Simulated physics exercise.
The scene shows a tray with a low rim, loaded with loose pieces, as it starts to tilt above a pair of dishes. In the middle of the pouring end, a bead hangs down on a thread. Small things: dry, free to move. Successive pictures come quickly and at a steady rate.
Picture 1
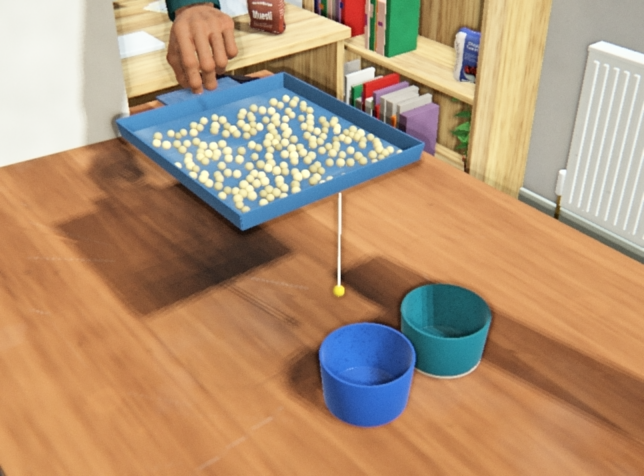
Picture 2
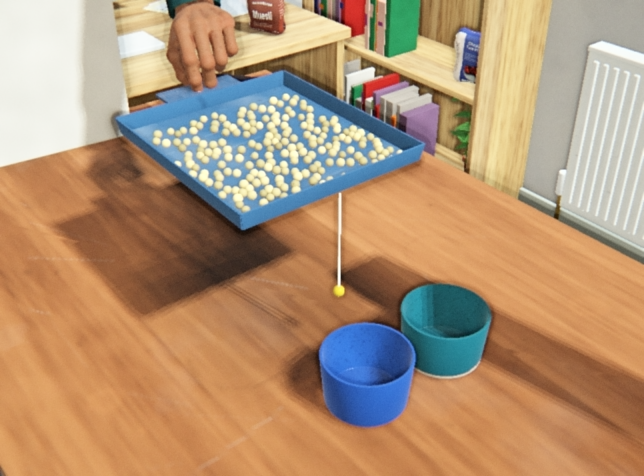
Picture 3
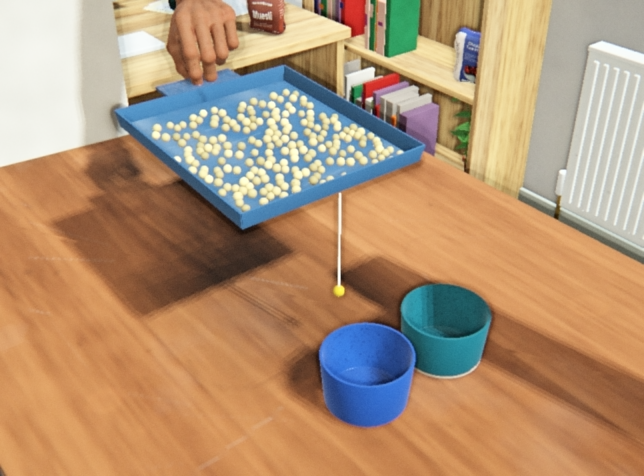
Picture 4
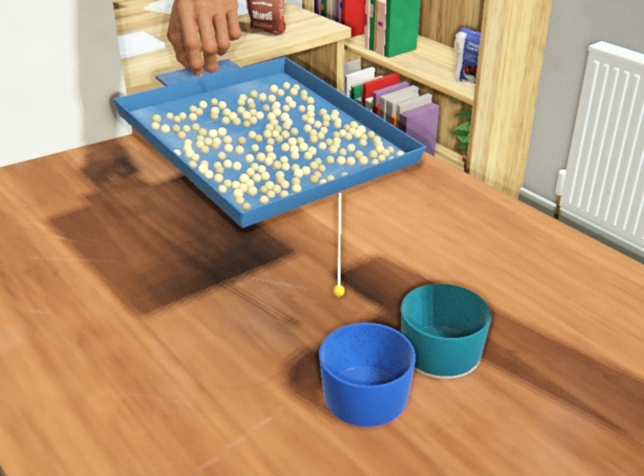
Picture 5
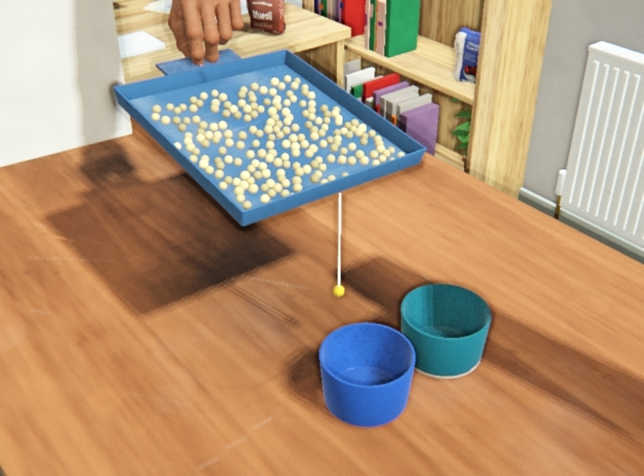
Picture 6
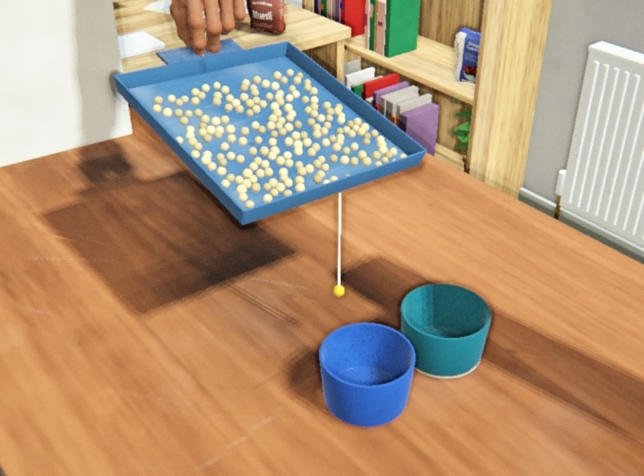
A blue low-rimmed tray scattered with pale soya beans is held by a hand at its far edge above a wooden table, seen from above in a room with bookshelves and a white radiator. A yellow bead hangs on a thread from its near edge, with a blue dish and a teal dish to the right. The hand gradually raises the far side, tilting the tray slightly towards its right corner, while the camera stays still.
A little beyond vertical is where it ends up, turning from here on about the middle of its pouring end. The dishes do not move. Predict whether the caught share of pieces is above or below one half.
Below one half.
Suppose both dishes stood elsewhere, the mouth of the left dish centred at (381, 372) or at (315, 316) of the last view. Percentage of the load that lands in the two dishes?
Some 10 percent in the first case, 50 percent in the second.
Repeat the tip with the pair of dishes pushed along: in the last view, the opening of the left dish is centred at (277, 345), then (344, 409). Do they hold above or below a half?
For the earlier try a smaller portion is kept, for the later one a smaller portion.
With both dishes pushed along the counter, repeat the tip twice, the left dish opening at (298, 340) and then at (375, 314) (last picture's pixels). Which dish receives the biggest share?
The right of the pair the first time, the right of the pair the second.
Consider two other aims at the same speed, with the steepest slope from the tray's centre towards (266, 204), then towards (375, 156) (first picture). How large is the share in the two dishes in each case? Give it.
Lab note: Try one about 0 %, try two about 0 %.
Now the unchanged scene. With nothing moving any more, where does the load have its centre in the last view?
The centre comes to rest near (431, 328).
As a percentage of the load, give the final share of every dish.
10 per cent goes to the left dish and 20 per cent to the right dish.
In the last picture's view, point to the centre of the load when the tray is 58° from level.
Roughly at (351, 153).
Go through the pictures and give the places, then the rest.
In the first picture, corners of the pouring end near (241, 212) and (420, 143), level; middle of the load near (278, 147), soya beans; left dish near (398, 398); right dish near (476, 351); bead on its thread near (339, 291).
In the second picture, corners of the pouring end near (242, 212) and (420, 144), level; middle of the load near (278, 146).
In the third picture, corners of the pouring end near (242, 211) and (421, 145), tipped barely, lowest at the right corner; middle of the load near (279, 143).
In the fourth picture, corners of the pouring end near (243, 210) and (422, 146), tipped a little, lowest at the right corner; middle of the load near (279, 139).
In the fifth picture, corners of the pouring end near (244, 209) and (422, 148), tipped a little, lowest at the right corner; middle of the load near (280, 135).
In the sixth picture, corners of the pouring end near (245, 208) and (423, 150), tipped a little, lowest at the right corner; middle of the load near (282, 132); left dish near (398, 398); right dish near (476, 351).
Shortly afterwards, tray tipped steeply; the whole lot on the tray.
Next, tray tipped right over; near a quarter on the tray; only a few in the left dish; a little in the right dish; near a third outside both; near a quarter in the air.
Some moments later, tray tipped past a quarter turn; a little in the left dish; near a quarter in the right dish; the bulk outside both.
In the end, tray tipped past a quarter turn; a little in the left dish; near a quarter in the right dish; the bulk outside both.
